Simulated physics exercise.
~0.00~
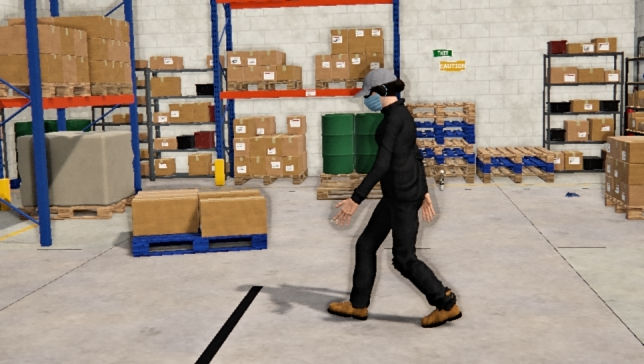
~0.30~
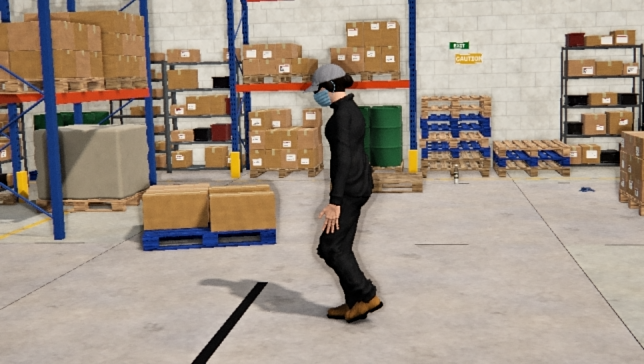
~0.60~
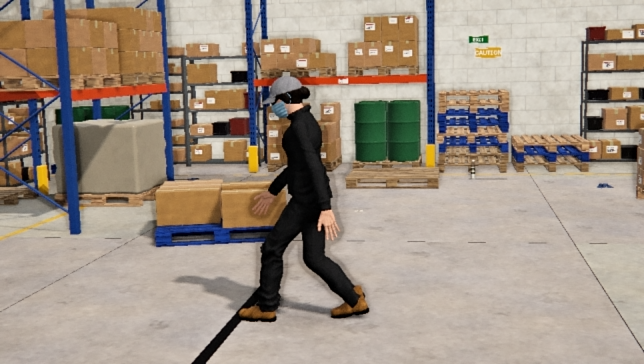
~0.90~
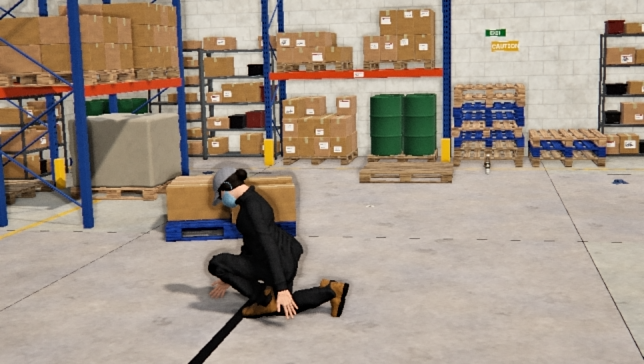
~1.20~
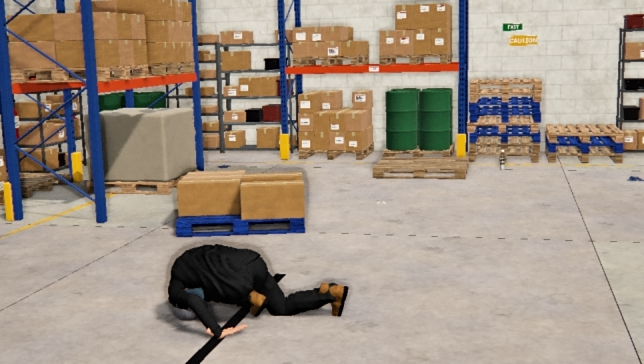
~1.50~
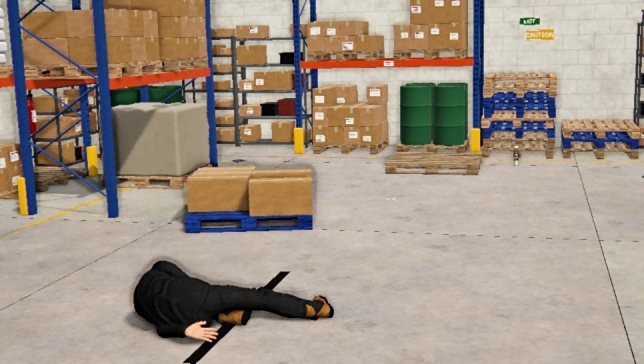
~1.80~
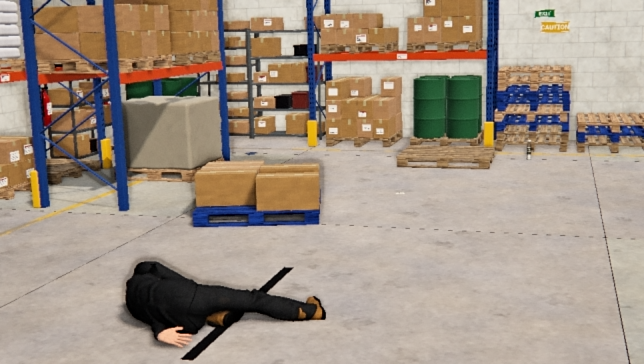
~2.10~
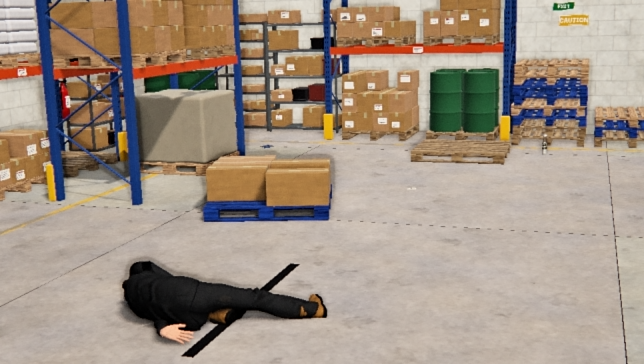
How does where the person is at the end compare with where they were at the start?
At the start the person was upright and walking to the right of the black strip. By the end they were farther left and lower in view, lying on the floor across the strip.
A person in black clothes, a grey cap and a face mask walked left across a warehouse floor, sank to their knees by a black strip, folded forward and ended up lying still across it, with their head on the left.
